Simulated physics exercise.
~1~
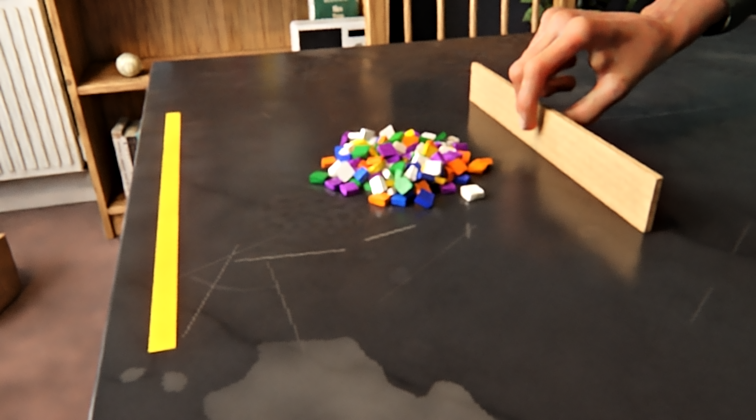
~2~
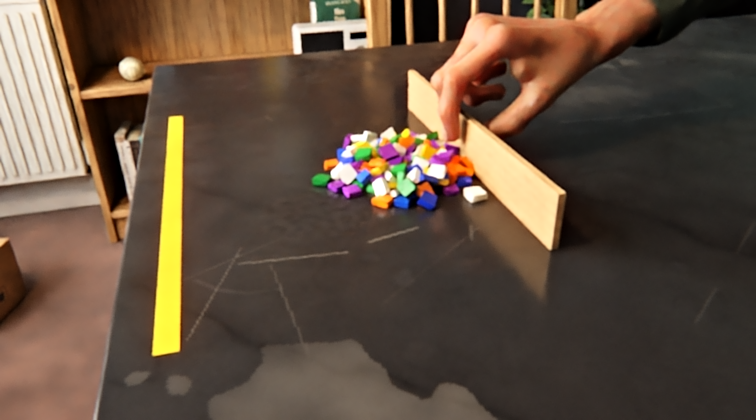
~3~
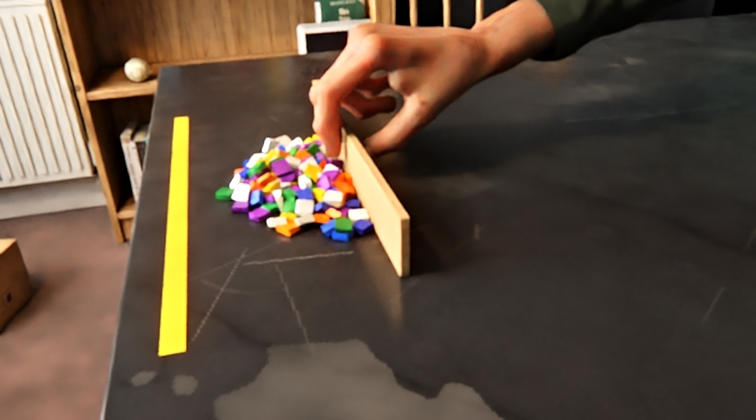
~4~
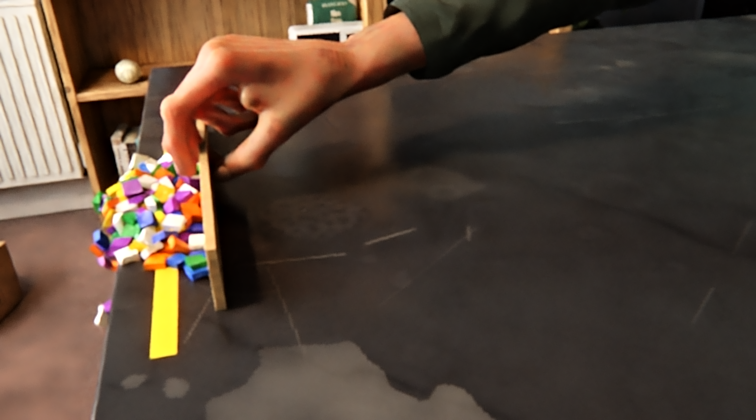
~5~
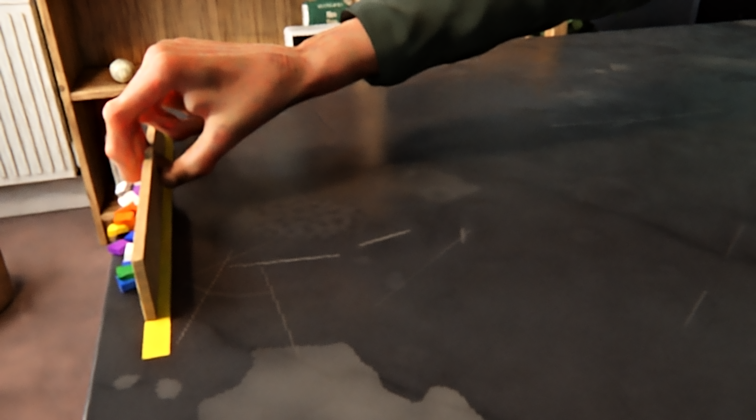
A hand in a dark green sleeve holds a flat wooden strip upright on a dark, scuffed tabletop, seen from above at a slight sway, with shelves and a white radiator behind. To its left lies a heap of small bits in purple, orange, green, blue and white, and beyond them a yellow tape line near the left edge. The hand slides the strip left until it meets the heap, then pushes the bits across the table. They cross the tape and begin spilling over the edge. The strip stops at the tape, with most of the heap over the edge.
